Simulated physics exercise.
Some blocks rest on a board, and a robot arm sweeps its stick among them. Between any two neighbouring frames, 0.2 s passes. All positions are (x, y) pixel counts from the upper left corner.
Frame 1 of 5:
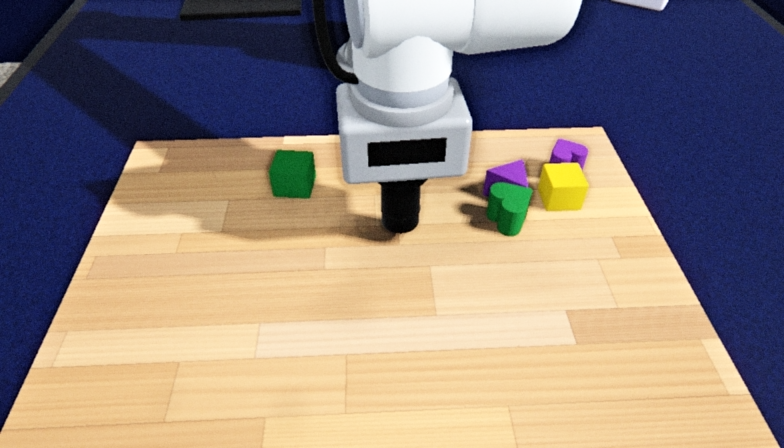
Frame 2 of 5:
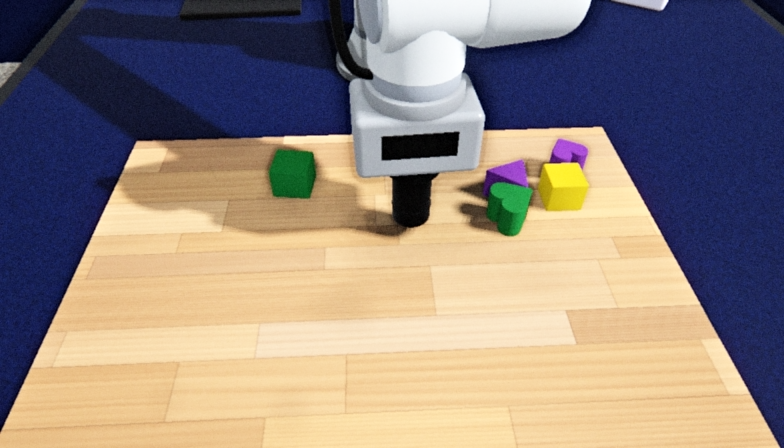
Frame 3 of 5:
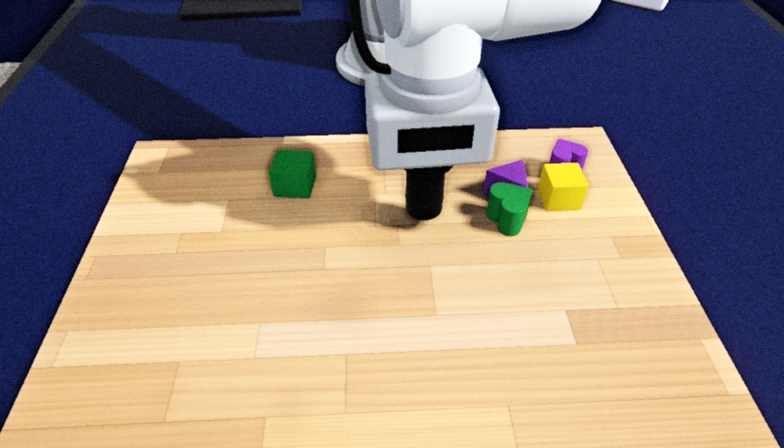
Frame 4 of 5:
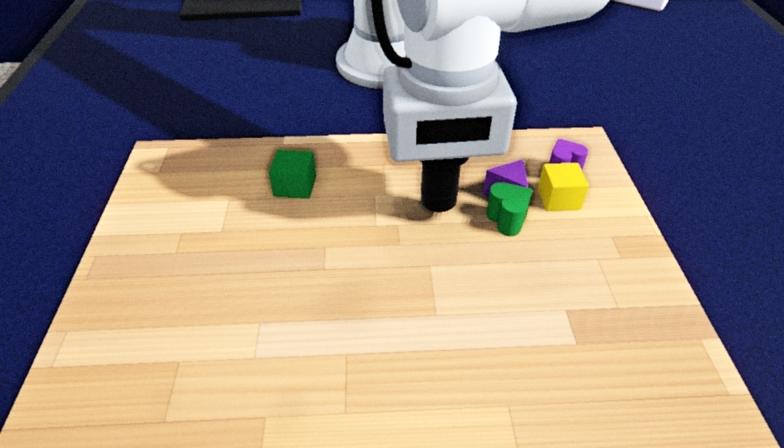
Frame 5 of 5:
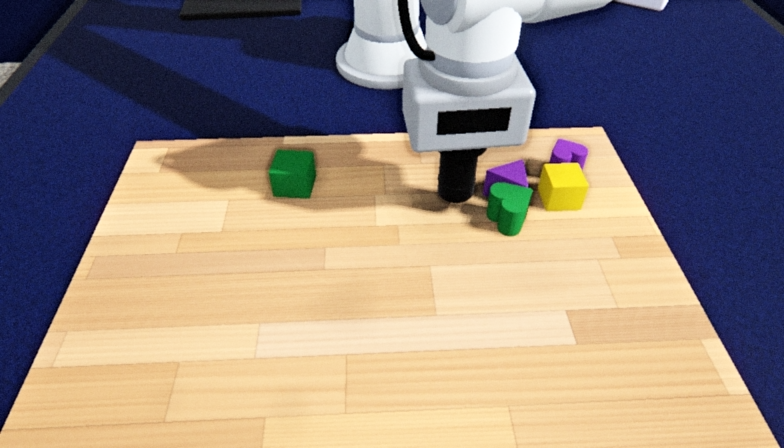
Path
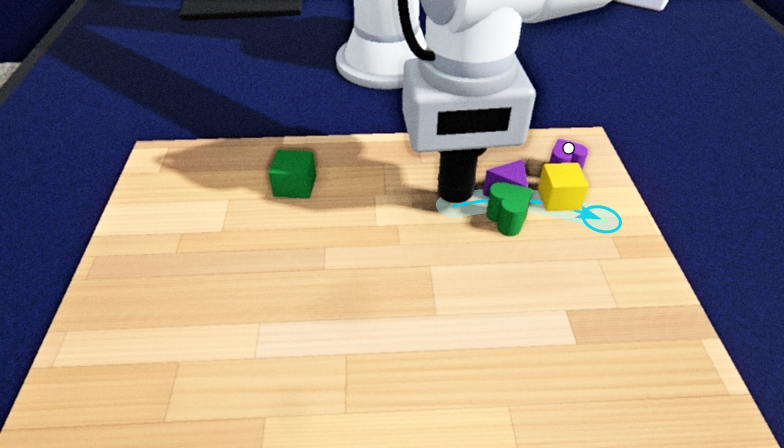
To begin with, a robot arm holds its black stick upright over a wooden board, between a green cube on the left and a cluster of purple, green and yellow blocks on the right. The arm then moves the stick steadily rightward and slightly away, nearing the cluster, while the blocks stay still.
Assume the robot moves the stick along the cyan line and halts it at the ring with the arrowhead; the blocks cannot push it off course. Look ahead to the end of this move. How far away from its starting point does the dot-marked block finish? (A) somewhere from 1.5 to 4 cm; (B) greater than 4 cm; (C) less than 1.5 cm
(A)
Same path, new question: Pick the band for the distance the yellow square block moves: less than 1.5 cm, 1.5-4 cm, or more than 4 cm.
That one ends up more than 4 cm from where it is now.
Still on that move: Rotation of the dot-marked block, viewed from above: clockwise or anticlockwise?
The block turns counter-clockwise.
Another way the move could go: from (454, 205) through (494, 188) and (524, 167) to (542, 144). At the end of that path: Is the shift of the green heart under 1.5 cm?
Yes, that is how it ends up.
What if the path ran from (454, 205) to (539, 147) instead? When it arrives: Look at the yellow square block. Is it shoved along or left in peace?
It will be nudged away from its spot.
Drawn move, from (454, 205) via (501, 200) and (551, 204), ending at (602, 219); the dot is on the purple heart.
What follows on the original path. One third of the way, stick at (504, 187); purple three-sided block at (534, 167), turned 15° clockwise; green heart at (529, 199), turned 45° clockwise; yellow square block at (569, 173).
Two thirds of the way, stick at (556, 191); purple three-sided block at (577, 166), turned 15° clockwise; green heart at (547, 202), turned 120° clockwise; yellow square block at (610, 174), turned 20° clockwise; purple heart at (586, 144), turned 50° anticlockwise.
At the end, stick at (606, 206); purple three-sided block at (591, 167); green heart at (548, 202), turned 120° clockwise; yellow square block at (631, 174); purple heart at (587, 143), turned 55° anticlockwise.
